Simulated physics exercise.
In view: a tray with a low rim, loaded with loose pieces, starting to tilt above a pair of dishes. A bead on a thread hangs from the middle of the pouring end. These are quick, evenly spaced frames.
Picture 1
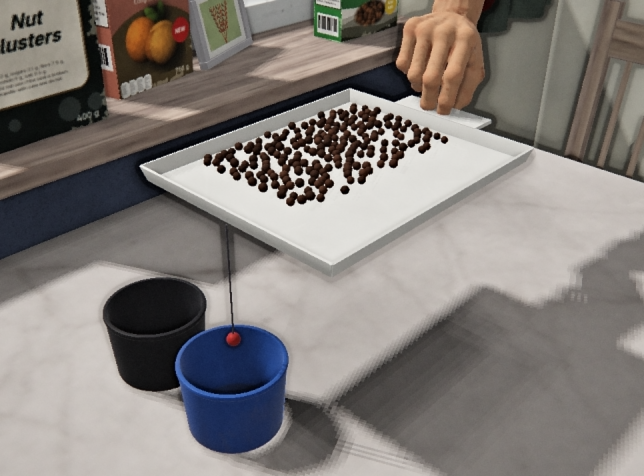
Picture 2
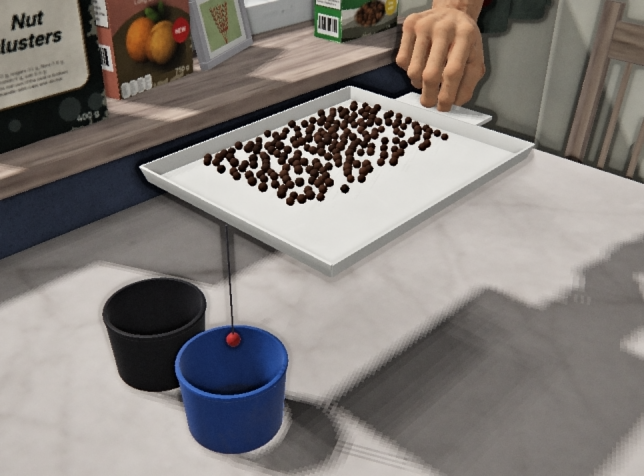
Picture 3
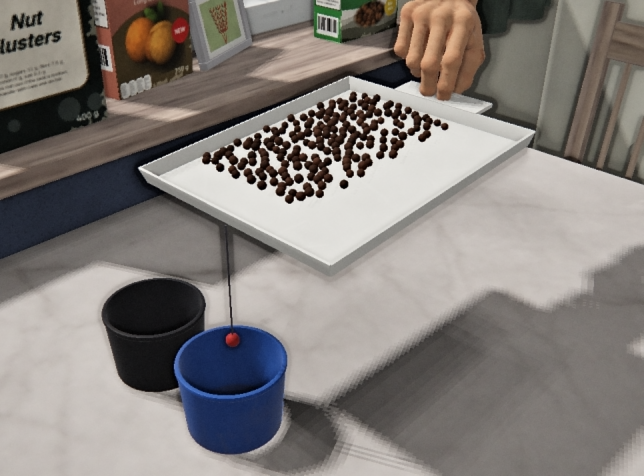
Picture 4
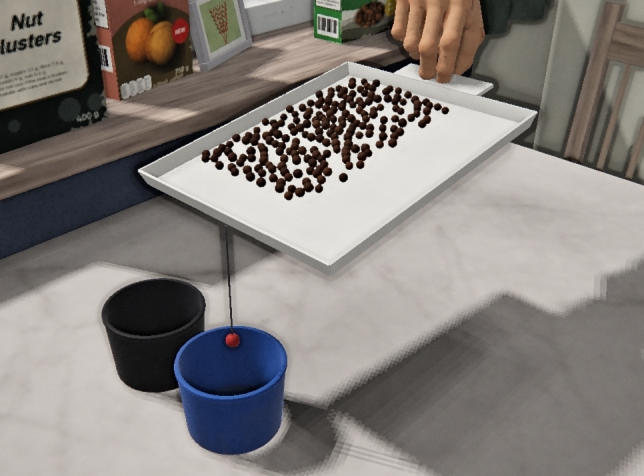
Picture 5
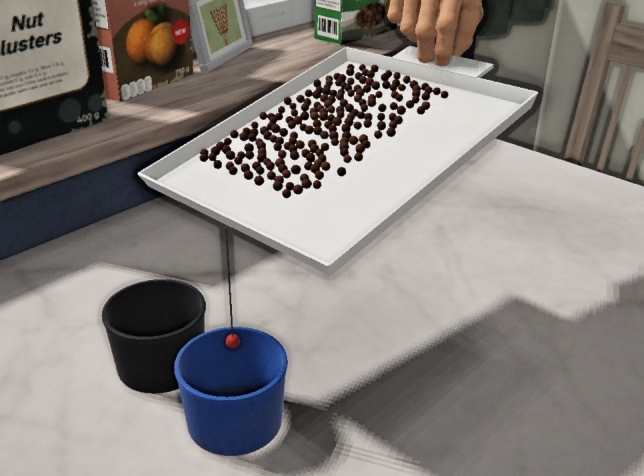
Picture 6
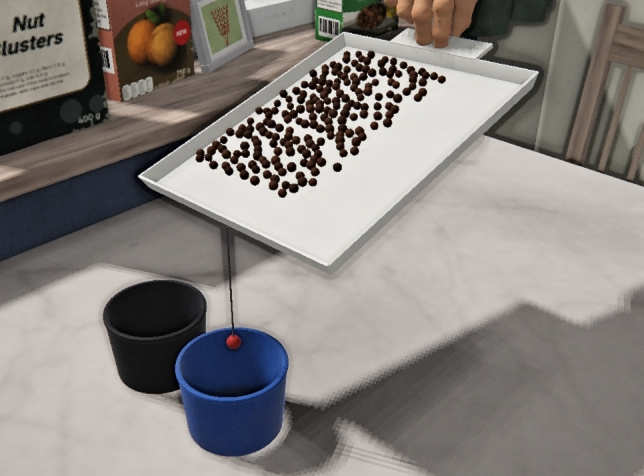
A hand raising the far side of a white tray of small dark brown balls above black and blue cups.
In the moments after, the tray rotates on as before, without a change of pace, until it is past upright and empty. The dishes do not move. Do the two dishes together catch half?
Caught overall: Over half.
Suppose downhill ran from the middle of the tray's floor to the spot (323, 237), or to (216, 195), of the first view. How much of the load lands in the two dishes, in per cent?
About 0 and 80 per cent.
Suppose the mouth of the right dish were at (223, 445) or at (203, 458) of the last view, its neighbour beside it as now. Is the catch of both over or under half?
At the first place the smaller part, at the second under half.
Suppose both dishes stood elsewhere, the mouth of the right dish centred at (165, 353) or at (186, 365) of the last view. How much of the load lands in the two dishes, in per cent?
First some 70, then 80 per cent.
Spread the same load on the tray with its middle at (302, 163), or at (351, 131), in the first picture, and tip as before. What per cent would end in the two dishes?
Near 60 % and 50 %.
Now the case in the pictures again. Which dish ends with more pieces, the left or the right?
It is left.
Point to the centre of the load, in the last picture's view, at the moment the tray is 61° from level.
Close to (185, 189).
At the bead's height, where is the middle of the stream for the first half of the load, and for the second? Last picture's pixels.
At about (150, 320), then at (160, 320).
Shortly afterwards, tray tipped steeply; the bulk on the tray; only a few in the right dish; a little in the left dish; a little outside both; a little in the air.
Next, tray tipped right over; a little on the tray; a little in the right dish; near a third in the left dish; near a quarter outside both; near a quarter in the air.
Some moments later, tray tipped past a quarter turn; near a quarter in the right dish; near half in the left dish; near a third outside both.
In the end, tray tipped past a quarter turn; near a quarter in the right dish; near half in the left dish; near a third outside both.
